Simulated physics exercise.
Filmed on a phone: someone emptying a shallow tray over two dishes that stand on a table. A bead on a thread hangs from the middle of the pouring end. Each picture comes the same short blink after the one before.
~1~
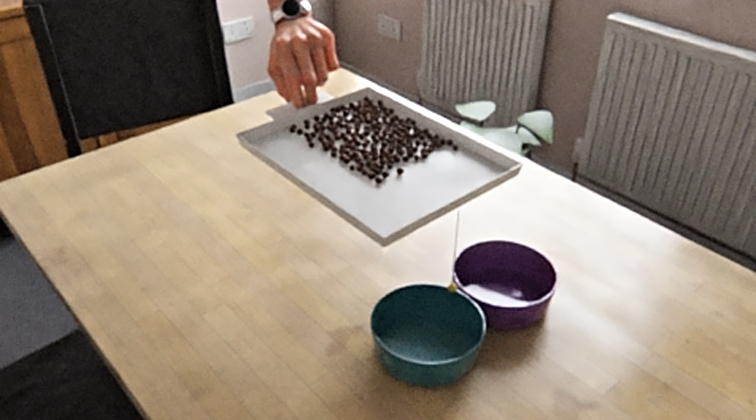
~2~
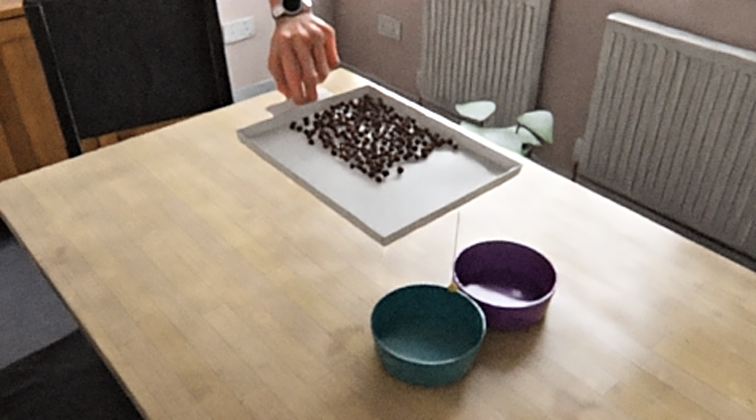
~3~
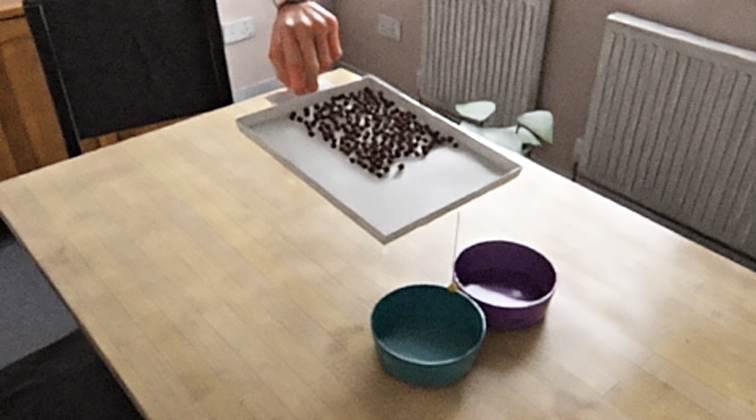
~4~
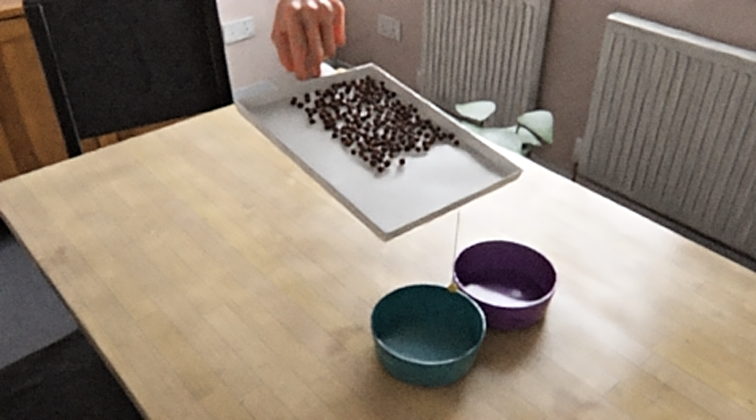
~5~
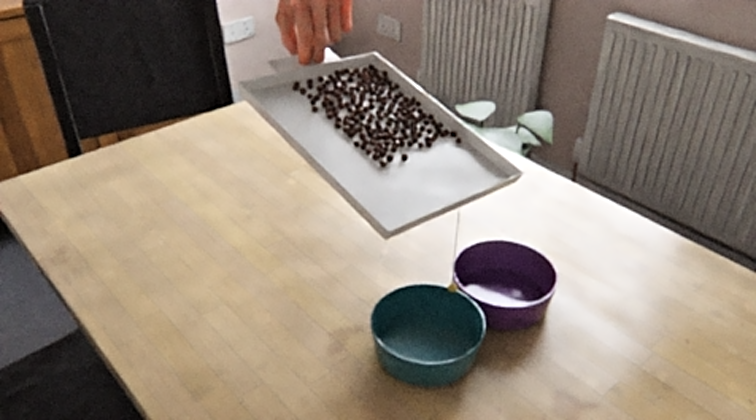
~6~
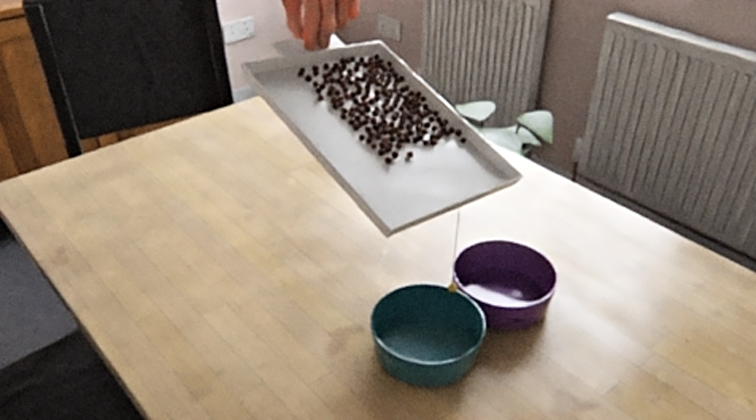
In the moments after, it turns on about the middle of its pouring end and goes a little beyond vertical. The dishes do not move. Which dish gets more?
It favours the right-hand dish.
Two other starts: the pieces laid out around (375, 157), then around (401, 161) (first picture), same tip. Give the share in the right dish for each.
First some 90, then 90 per cent.
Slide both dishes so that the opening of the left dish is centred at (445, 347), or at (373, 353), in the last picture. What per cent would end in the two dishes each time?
The first gives 80 %, the second 20 %.
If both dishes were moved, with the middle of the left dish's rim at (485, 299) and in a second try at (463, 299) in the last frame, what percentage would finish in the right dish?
First some 20, then 60 per cent.
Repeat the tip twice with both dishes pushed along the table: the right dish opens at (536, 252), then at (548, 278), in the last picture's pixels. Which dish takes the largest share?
At the first place the right one, at the second right.
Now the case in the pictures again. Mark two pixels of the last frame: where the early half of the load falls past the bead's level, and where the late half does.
The first part at (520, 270); the rest at (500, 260).
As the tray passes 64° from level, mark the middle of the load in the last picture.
Close to (499, 188).
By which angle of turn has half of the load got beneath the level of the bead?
Roughly 95°.
Just after the last frame, tray tipped steeply; roughly two thirds on the tray; about a tenth in the right dish; just a few outside both; roughly a quarter in the air.
A moment on, tray tipped past a quarter turn; roughly a third on the tray; roughly half in the right dish; about a tenth outside both; about a tenth in the air.
Further on, tray tipped past a quarter turn; just a few in the left dish; almost all in the right dish; about a tenth outside both.
When it is over, tray tipped past a quarter turn; just a few in the left dish; almost all in the right dish; about a tenth outside both.
